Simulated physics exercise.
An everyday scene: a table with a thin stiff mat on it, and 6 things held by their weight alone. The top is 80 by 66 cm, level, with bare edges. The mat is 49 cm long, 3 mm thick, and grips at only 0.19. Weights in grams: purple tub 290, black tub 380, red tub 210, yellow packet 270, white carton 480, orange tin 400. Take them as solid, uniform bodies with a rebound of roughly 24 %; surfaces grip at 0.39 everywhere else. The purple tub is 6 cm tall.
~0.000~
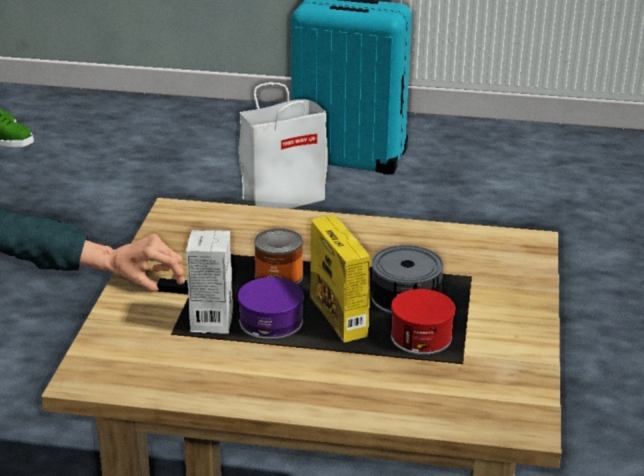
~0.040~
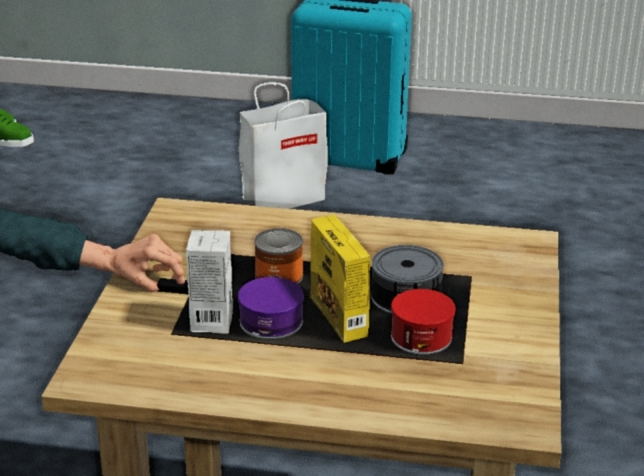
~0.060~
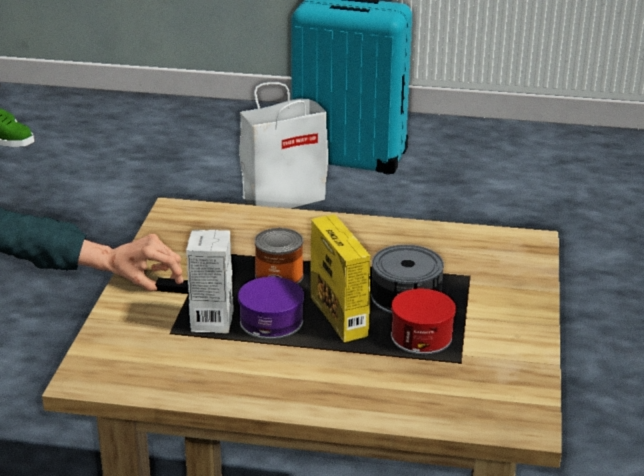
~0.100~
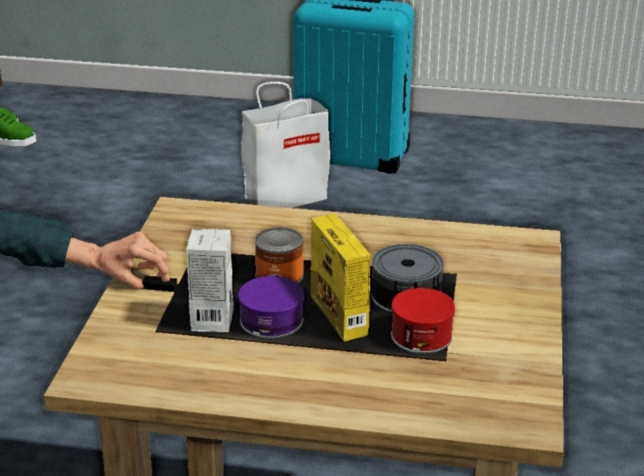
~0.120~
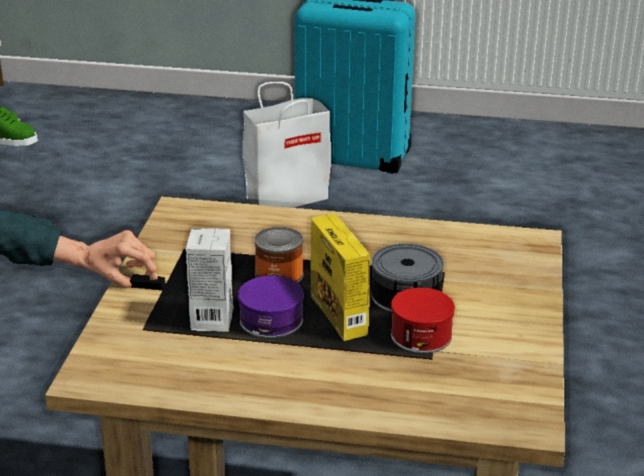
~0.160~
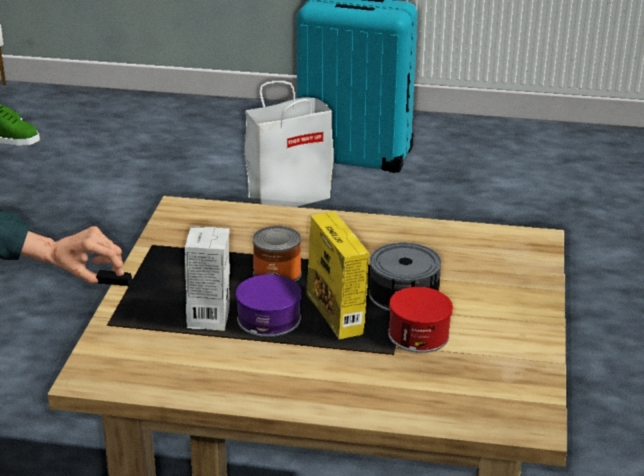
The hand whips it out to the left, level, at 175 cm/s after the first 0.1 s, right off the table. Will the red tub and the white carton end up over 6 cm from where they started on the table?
The red tub stays put and the white carton leaves its spot.
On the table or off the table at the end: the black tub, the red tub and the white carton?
The black tub is still on the table; the red tub ends on the table; the white carton finishes off the table.
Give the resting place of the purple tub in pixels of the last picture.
Around (199, 300).
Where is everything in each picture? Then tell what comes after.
The first frame shows mat out by 0 cm; red tub (422, 322); white carton (210, 282).
The second frame shows mat out by 0 cm; yellow packet (339, 278); orange tin (279, 259).
The third frame shows mat out by 0 cm; purple tub (271, 308); black tub (407, 279).
The fourth frame shows mat out by 3 cm; yellow packet (340, 277); orange tin (280, 257).
The fifth frame shows mat out by 6 cm; purple tub (271, 306); black tub (407, 278).
The sixth frame shows mat out by 12 cm; red tub (420, 320); white carton (208, 279).
Around 0.36 s, mat out by 47 cm; white carton shifted 10 cm near (160, 275); red tub shifted 2 cm near (415, 320); orange tin shifted 10 cm.
Around 0.66 s, mat out by 91 cm; white carton now off the table; red tub shifted 2 cm near (415, 320); orange tin shifted 14 cm.
Around 1.16 s, mat out by 91 cm; red tub shifted 2 cm near (415, 320); orange tin shifted 14 cm; purple tub shifted 14 cm.
Finally (2.3 s), off the table, white carton; not toppled but over 6 cm from the start, purple tub and orange tin; the other 3 still in place (within 6 cm). Final places as that camera would see them, red tub near (415, 320).
